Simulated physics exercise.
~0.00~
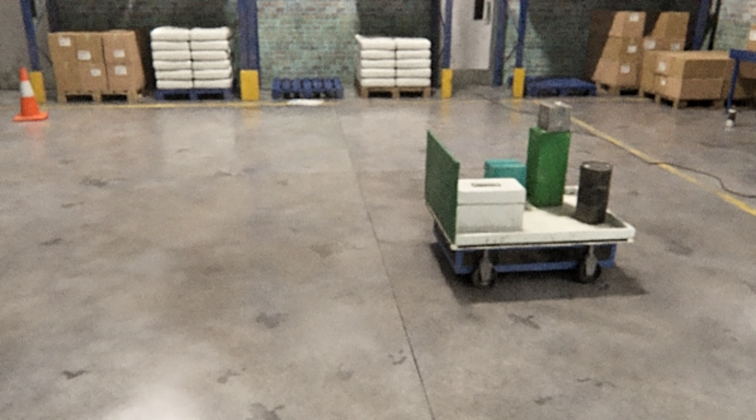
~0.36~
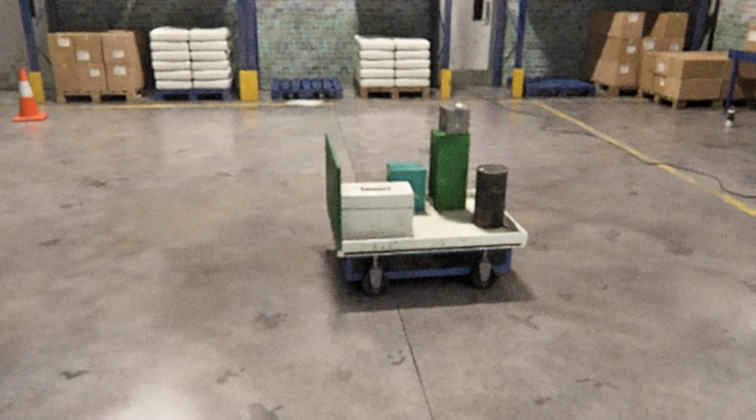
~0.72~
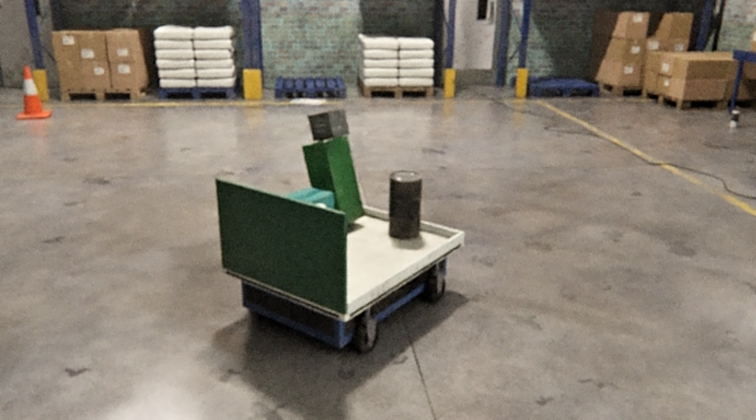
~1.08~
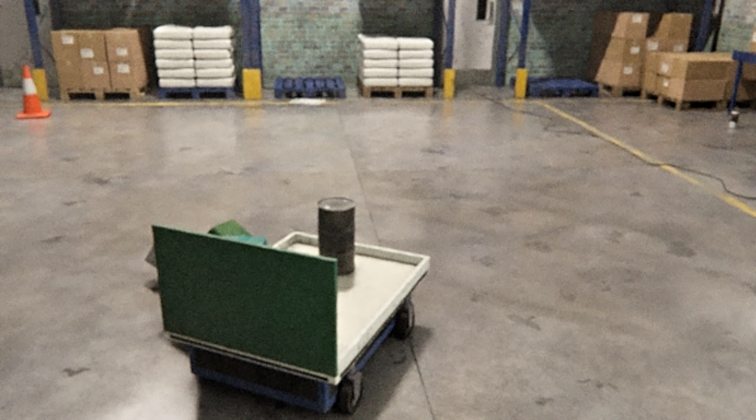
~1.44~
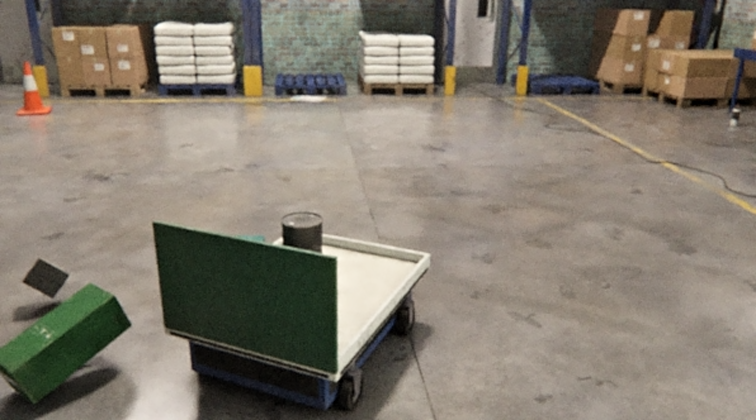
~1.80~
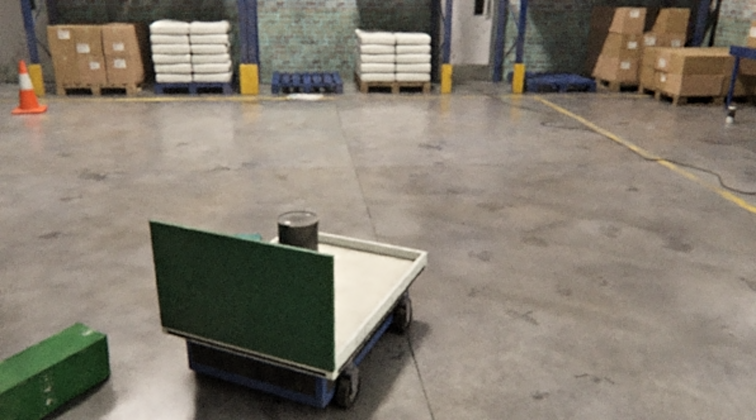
In a warehouse with boxes and white sacks stacked along the far wall, a flat cart with a green end board rolls leftward across the concrete floor. It carries a white toolbox, a turquoise box, a black canister and a tall green box with a small grey parcel on top. As the cart swings around and comes nearer, the green box leans, and then it and the parcel tumble off the left side. The cart stops, and the green box lies on its side on the floor at left, while the canister remains upright on the deck behind the board.
